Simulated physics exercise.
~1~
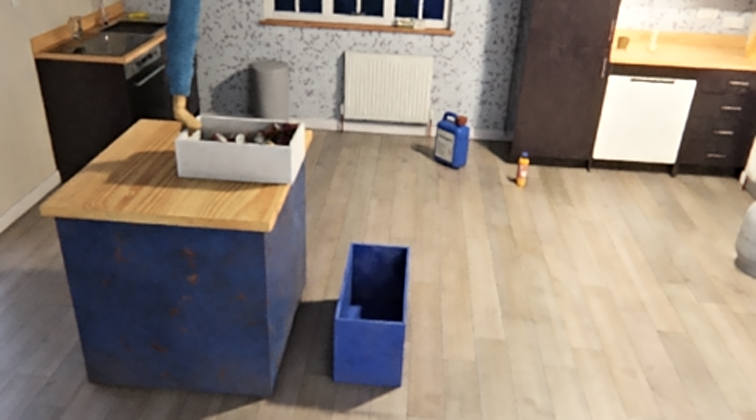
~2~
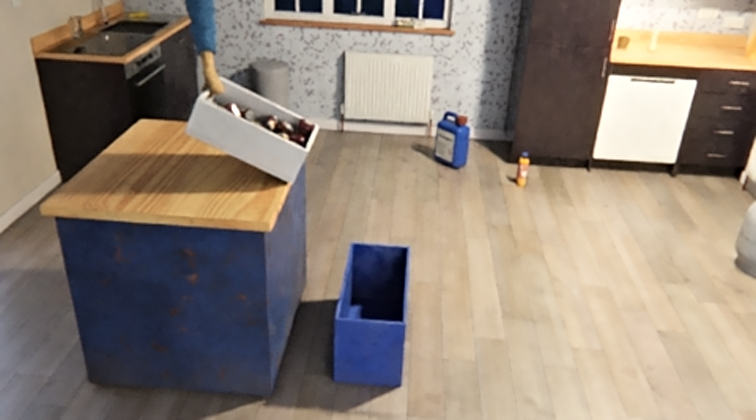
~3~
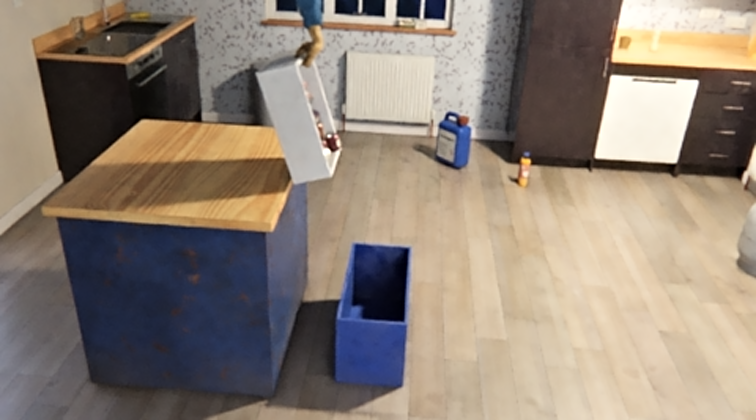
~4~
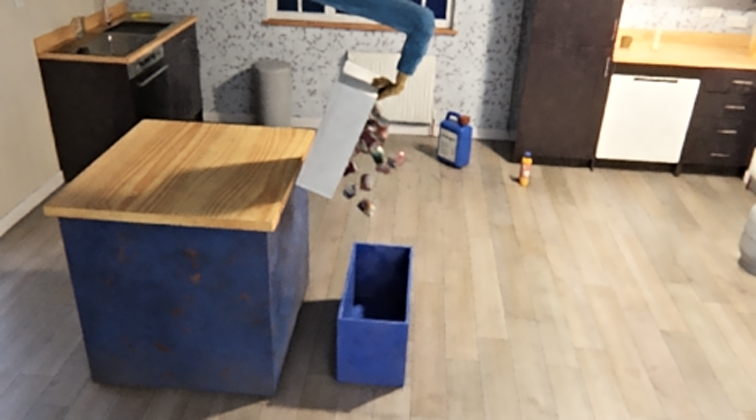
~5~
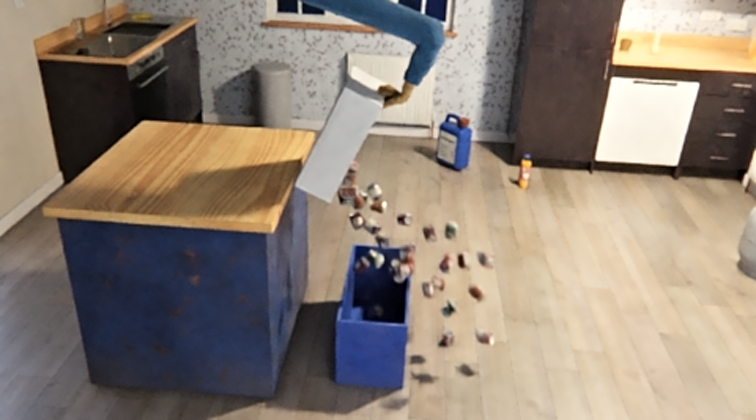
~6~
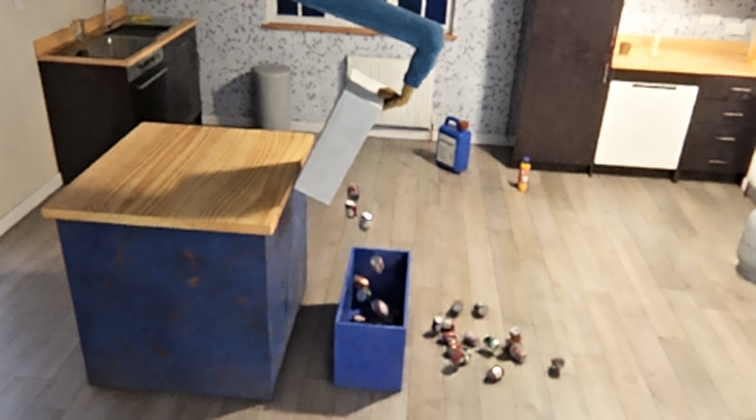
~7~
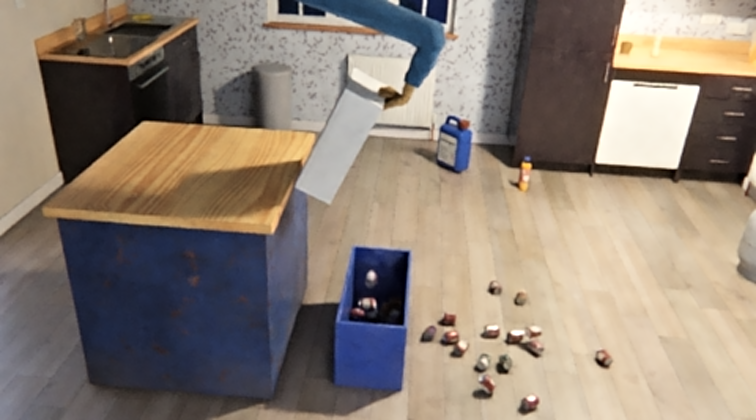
In this clip, a blue-sleeved arm lifts and tips a white tote of mini cans off a wood-topped bench, pouring them toward a long blue tote below, and the cans end up partly inside it and partly scattered across the floor to its right.
